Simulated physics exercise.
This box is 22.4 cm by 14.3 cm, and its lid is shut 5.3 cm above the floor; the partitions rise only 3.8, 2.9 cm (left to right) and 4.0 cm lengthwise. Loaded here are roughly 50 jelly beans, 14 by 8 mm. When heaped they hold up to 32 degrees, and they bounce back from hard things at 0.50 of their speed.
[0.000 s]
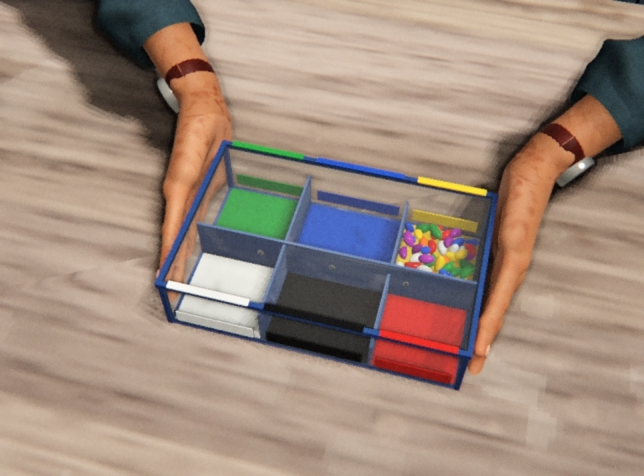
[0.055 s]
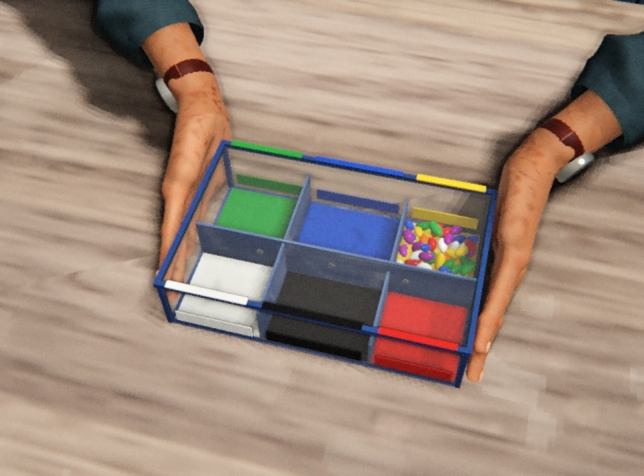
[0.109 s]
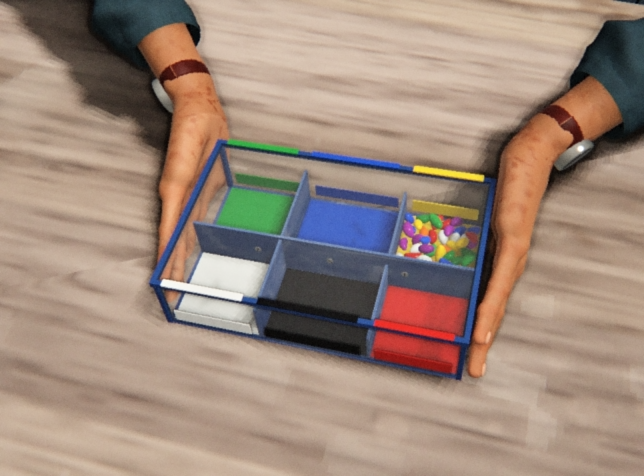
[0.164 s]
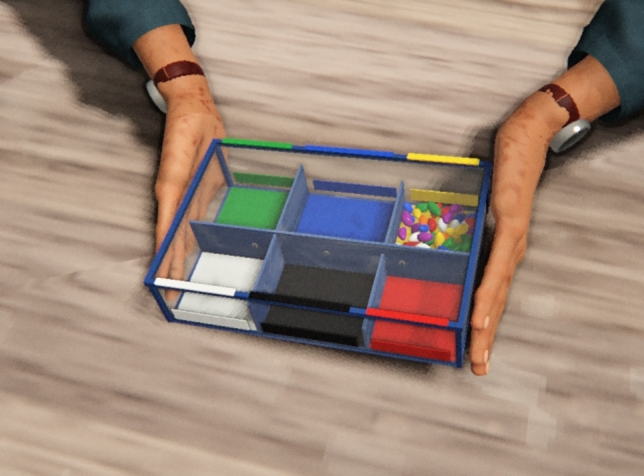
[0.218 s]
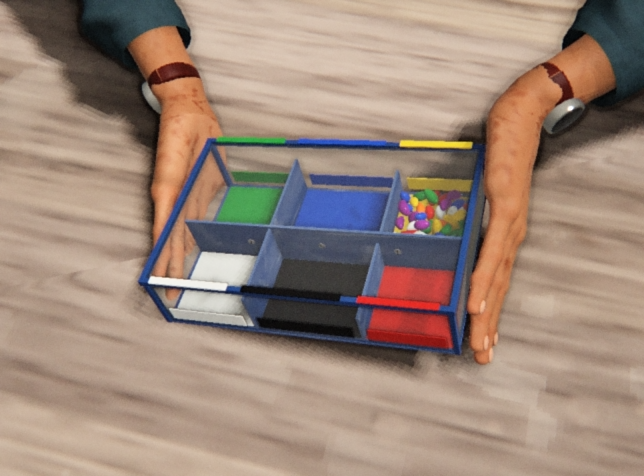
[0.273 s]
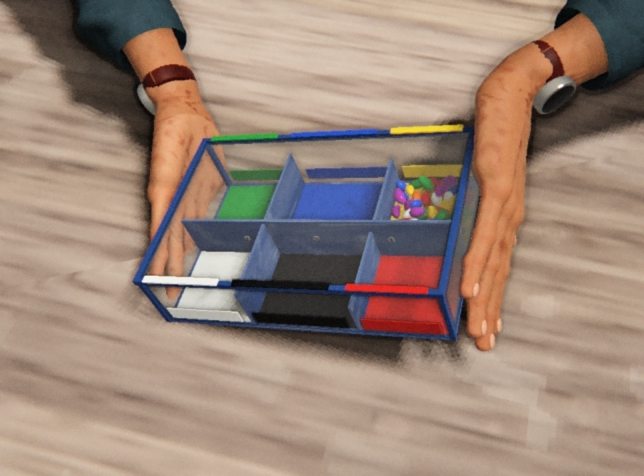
In this clip, two hands hold a clear-lidded box with six coloured compartments above a wooden surface and gradually tilt it, raising its right side, while the colourful jelly beans stay in the yellow section at back right.
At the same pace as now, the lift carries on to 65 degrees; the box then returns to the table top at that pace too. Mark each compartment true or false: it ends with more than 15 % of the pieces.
Red: False, blue: False, green: False, yellow: True, white: False, black: False.
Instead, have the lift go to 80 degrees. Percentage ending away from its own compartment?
Some 40 per cent.
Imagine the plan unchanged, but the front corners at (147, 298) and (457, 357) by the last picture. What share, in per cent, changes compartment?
In that case some 5 per cent.
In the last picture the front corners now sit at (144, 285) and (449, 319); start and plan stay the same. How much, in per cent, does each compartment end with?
By the end, red has 0%, blue has 5%, green has 0%, yellow has 95%, white has 0% and black has 0%.
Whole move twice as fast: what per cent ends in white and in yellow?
In per cent, white gets 0 and yellow gets 70.
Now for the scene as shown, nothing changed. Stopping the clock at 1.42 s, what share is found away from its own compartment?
It comes to some 0 per cent.
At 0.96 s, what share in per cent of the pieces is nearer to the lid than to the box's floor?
Roughly 0 per cent.
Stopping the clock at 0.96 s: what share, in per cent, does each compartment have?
Red 0 %, blue 0 %, green 0 %, yellow 100 %, white 0 %, black 0 %.
After 0.96 s, tilt 64 degrees; yellow 100 %.
After 1.42 s, tilt 26 degrees; yellow 100 %.
After 1.95 s, tilt 0 degrees; yellow 100 %.
At rest (2.2 s), red 0 %, blue 0 %, green 0 %, yellow 100 %, white 0 %, black 0 %.
